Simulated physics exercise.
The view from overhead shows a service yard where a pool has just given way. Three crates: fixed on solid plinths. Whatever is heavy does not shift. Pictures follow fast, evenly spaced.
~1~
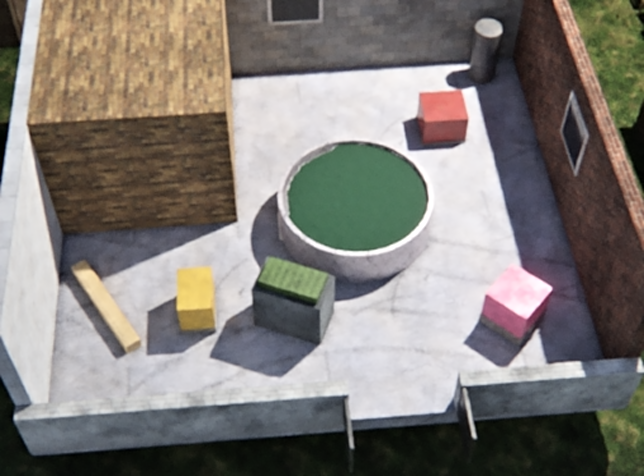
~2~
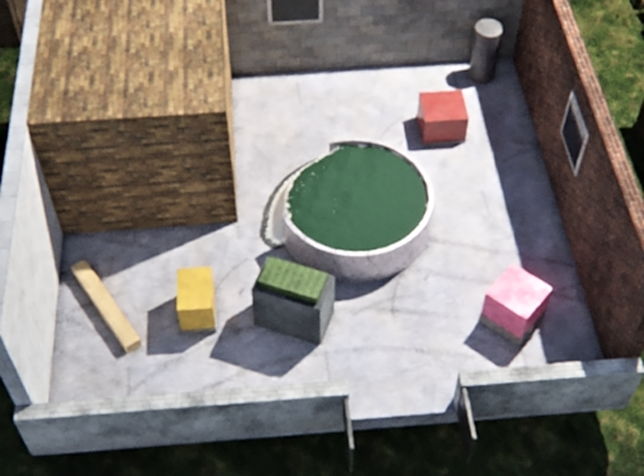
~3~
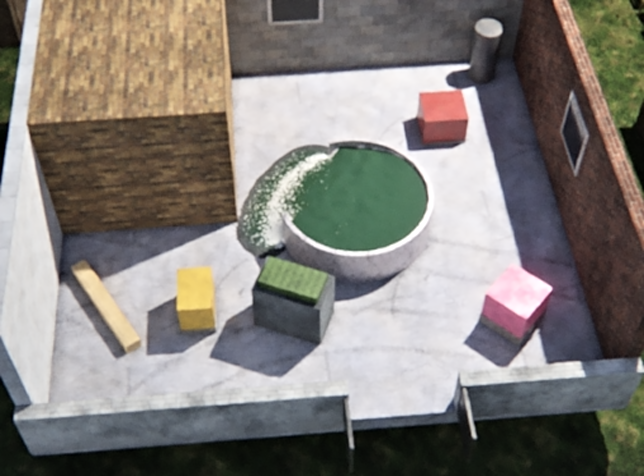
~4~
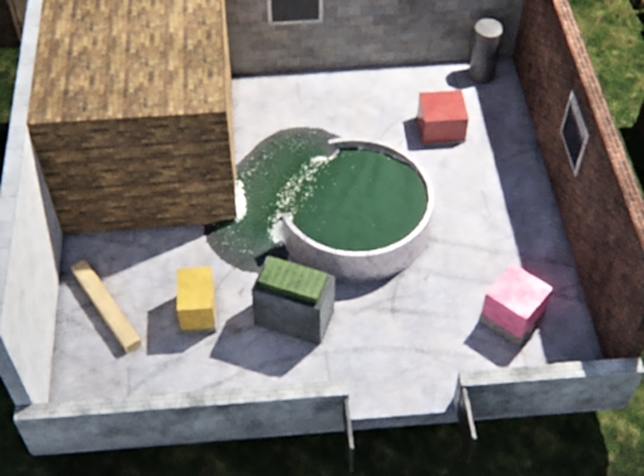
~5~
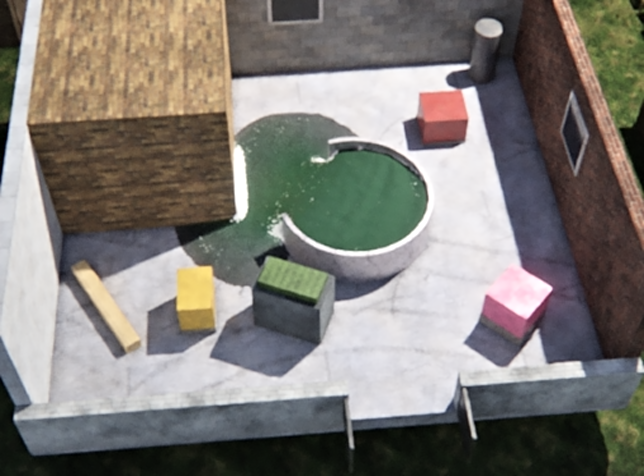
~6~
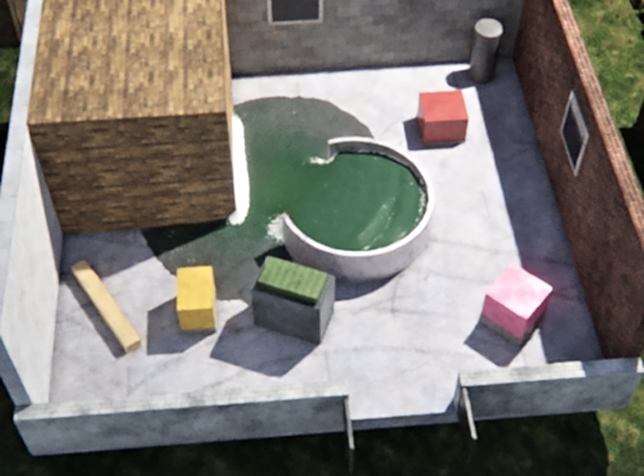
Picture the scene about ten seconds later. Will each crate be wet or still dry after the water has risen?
My prediction: The pink crate will not be reached; the red crate will be reached; the yellow crate will be reached.
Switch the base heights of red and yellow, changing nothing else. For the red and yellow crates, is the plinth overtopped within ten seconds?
My reading: The red one is topped, the yellow one is wetted.
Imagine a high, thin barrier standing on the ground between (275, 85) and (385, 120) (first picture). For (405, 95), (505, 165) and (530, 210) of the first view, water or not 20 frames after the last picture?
One by one: Soaked, spared, spared.
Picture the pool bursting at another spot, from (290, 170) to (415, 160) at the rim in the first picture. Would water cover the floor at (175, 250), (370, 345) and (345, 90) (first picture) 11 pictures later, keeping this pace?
Spot one spared, spot two spared, spot three inundated.
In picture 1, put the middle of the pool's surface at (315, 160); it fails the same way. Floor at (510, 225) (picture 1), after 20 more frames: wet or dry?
That point would end up bone-dry.
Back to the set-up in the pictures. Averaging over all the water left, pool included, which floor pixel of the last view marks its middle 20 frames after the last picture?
Around pixel (306, 174) of the last picture.
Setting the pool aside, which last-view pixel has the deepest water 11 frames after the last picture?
Around (238, 75).
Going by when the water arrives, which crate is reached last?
The answer here is the pink crate.
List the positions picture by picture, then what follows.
In the first picture, still water in the round pool at (356, 197).
In the second picture, water pours out at (290, 190) and has run to a hidden place.
In the third picture, the front is at a hidden place, out from the gap at (290, 192).
In the fourth picture, water pours out at (290, 193) and has run to (317, 132).
In the fifth picture, the front is at (319, 117), out from the gap at (290, 194).
In the sixth picture, the front is at (146, 229), out from the gap at (290, 194).
A moment on, water covers 25 % of the floor; the pink crate not reached, the red crate not reached, the yellow crate water round its plinth.
Next, water covers 30 % of the floor; the pink crate not reached, the red crate not reached, the yellow crate water round its plinth.
Then, water covers 50 % of the floor; the pink crate not reached, the red crate water round its plinth, the yellow crate water round its plinth.
Later, water covers 85 % of the floor; the pink crate water round its plinth, the red crate water round its plinth, the yellow crate water round its plinth.
In the end, water covers 100 % of the floor; the pink crate stayed above the water, the red crate was topped, the yellow crate was topped.
